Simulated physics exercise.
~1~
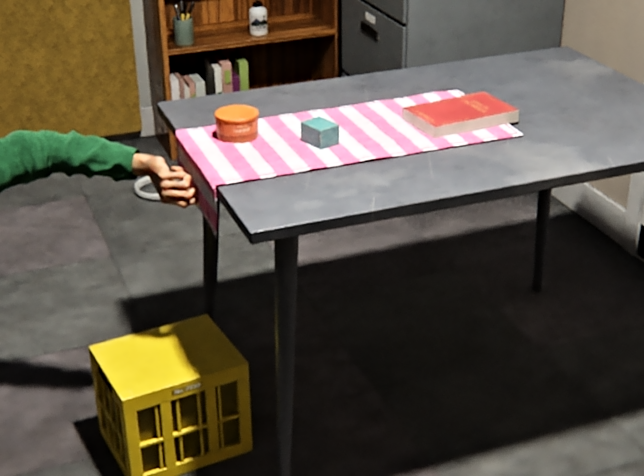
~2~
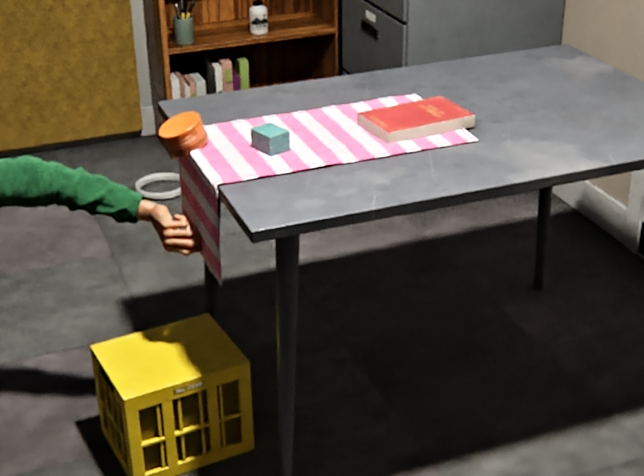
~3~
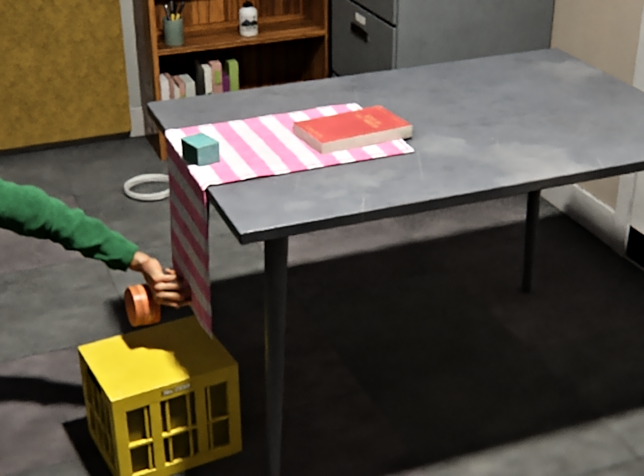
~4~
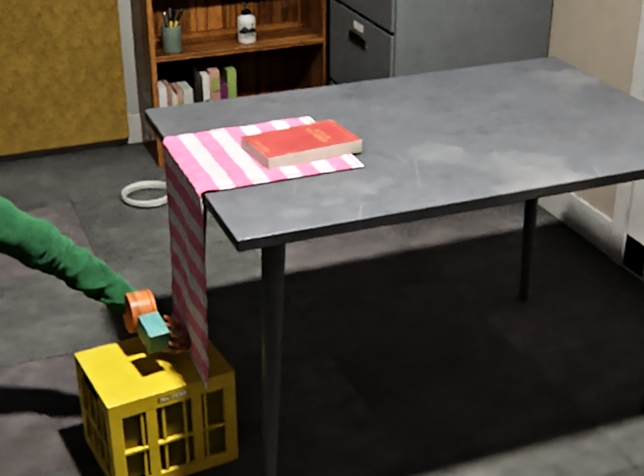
A hand in a green sleeve drew a pink striped scarf down over a table's left end, carrying an orange tub and then a turquoise block off the edge, until the hem reached the yellow crate, with the red book still on the table.
